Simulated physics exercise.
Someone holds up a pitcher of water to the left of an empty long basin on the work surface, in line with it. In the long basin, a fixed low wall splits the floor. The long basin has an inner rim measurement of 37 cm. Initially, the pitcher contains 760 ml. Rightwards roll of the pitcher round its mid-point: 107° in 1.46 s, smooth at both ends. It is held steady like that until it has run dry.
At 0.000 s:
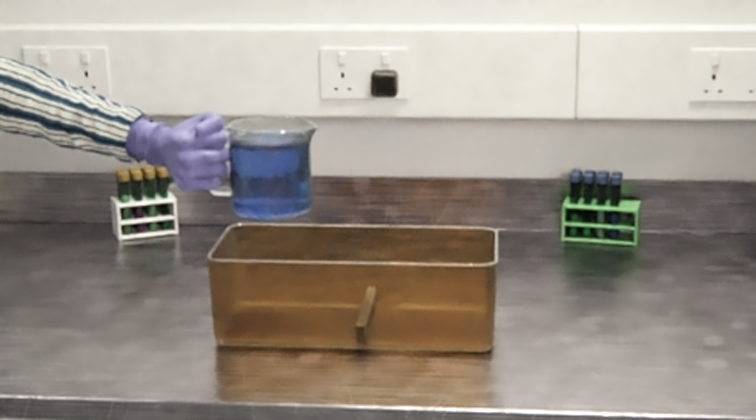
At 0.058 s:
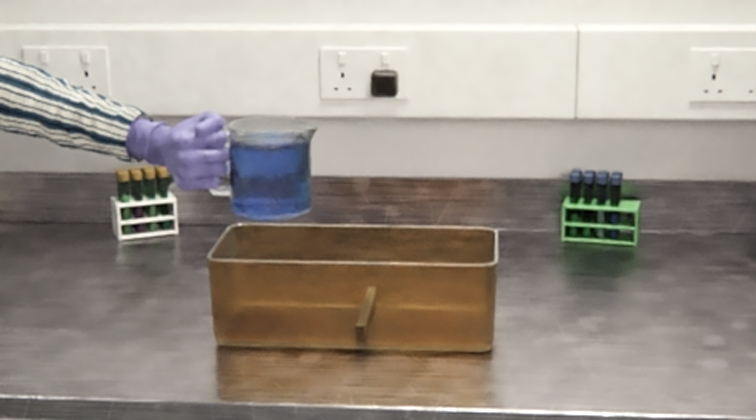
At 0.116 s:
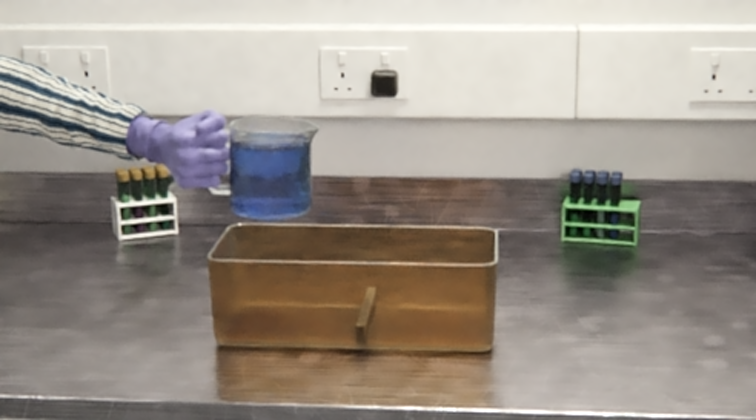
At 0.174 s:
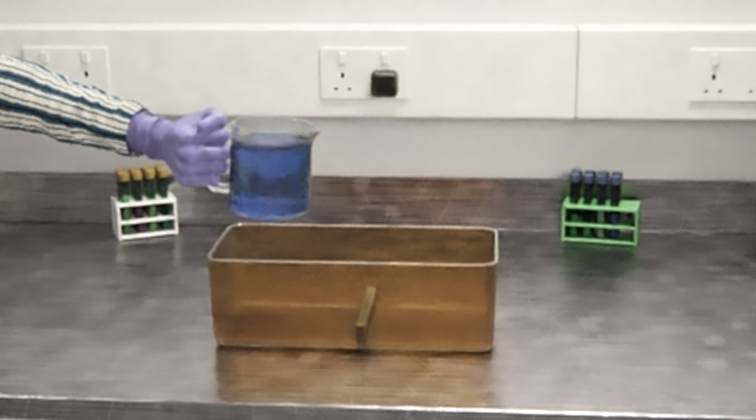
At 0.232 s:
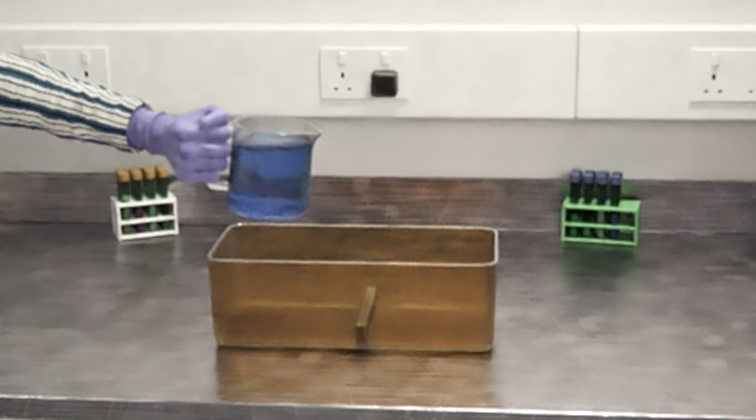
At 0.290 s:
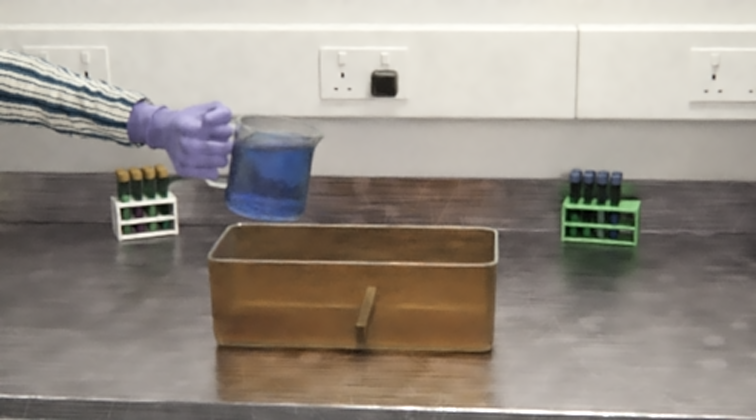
Above an empty long basin, a gloved hand slowly tilts a pitcher of blue water rightwards.
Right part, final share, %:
63 %.
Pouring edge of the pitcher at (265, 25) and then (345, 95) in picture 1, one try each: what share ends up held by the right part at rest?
About 30 %, then about 90 %.
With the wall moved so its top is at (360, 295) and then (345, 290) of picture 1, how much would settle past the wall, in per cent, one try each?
First try about 75 %, second try about 90 %.
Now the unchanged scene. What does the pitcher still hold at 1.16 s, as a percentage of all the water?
What remains is about 30 percent of it all.
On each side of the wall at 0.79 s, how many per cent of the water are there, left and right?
I'd say some 1 on the left and some 4 on the right.
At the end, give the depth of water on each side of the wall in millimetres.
I'd say close to 10 mm on the left, close to 20 mm on the right.
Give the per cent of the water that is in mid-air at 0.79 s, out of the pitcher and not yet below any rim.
Estimate: About 10 % of all of it.
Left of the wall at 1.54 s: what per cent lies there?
About 28 percent.
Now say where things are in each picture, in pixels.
It leans 0°; its right rim is at (317, 126); the water meets the walls at (233, 138) and (308, 139); the long basin's rim runs from (219, 243) to (496, 247); the wall's top is at (367, 306), in the first picture.
It leans 0°; its right rim is at (318, 127); the water meets the walls at (234, 138) and (309, 139), in the second picture.
It leans 2°; its right rim is at (319, 128); the water meets the walls at (234, 138) and (310, 139), in the third picture.
It leans 4°; its right rim is at (320, 129); the water meets the walls at (235, 139) and (311, 139), in the fourth picture.
It leans 7°; its right rim is at (322, 132); the water meets the walls at (236, 139) and (312, 140), in the fifth picture.
It leans 10°; its right rim is at (324, 135); the water meets the walls at (237, 139) and (314, 140), in the sixth picture.
Then, 0.79 s in, the tilt is 61° and 84 per cent is still to pour, 1 is left of the wall and 4 right of it.
Then, 1.16 s in, the tilt is 96° and 30 per cent is still to pour, 8 is left of the wall and 49 right of it.
Then, 1.54 s in, the tilt is 107° and 2 per cent is still to pour, 28 is left of the wall and 68 right of it.
Then, 1.96 s in, the tilt is 107° and 0 per cent is still to pour, 36 is left of the wall and 63 right of it.
Finally, 36 per cent lies left of the wall, 63 right of it and 0 outside.
